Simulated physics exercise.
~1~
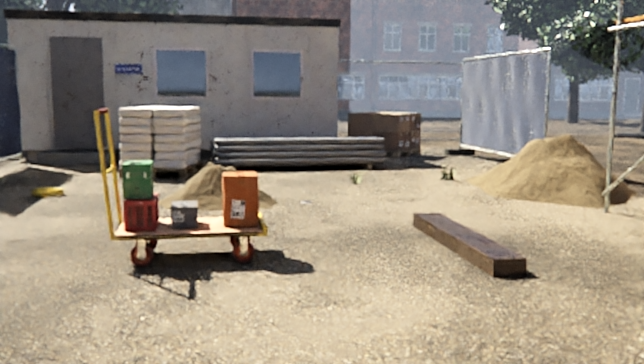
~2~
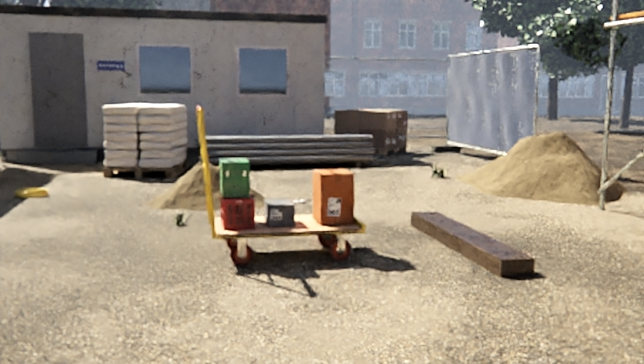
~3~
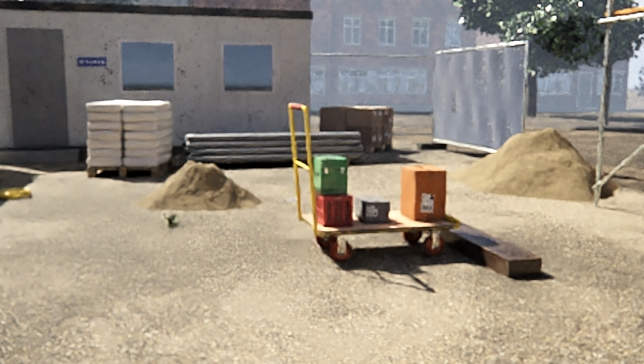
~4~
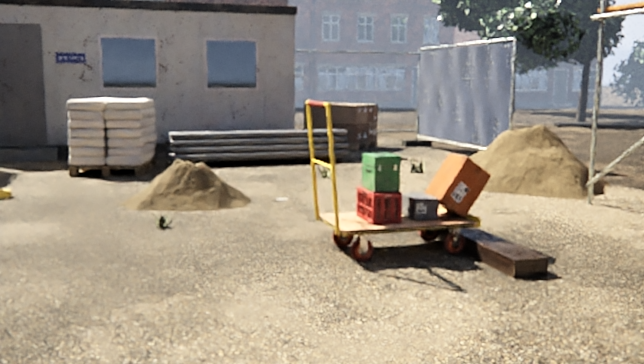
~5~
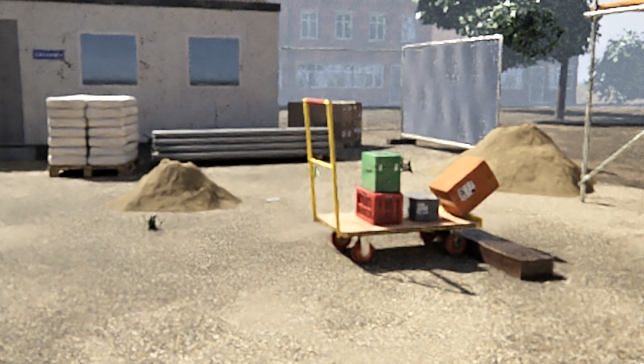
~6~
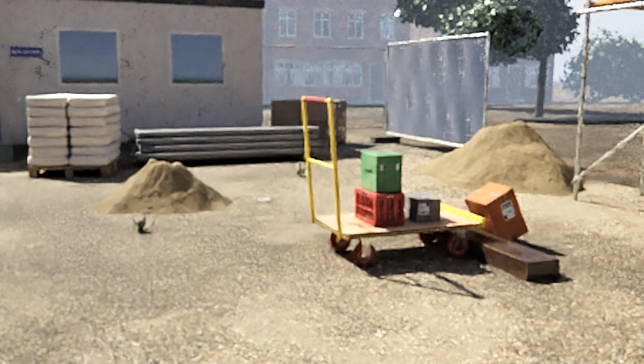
A pale site building with two windows stands at the back left of a sunny, sandy yard, seen from standing height as the view drifts slightly. A yellow-handled trolley carries a green toolbox on a red crate, a small grey carton and an orange carton at its right end. It rolls right, past a sand heap, toward a dark kerb lying on the ground. The trolley stops against the kerb, and the orange carton tips forward over the front edge. It ends upside down beyond the deck, while the other three items stay aboard.
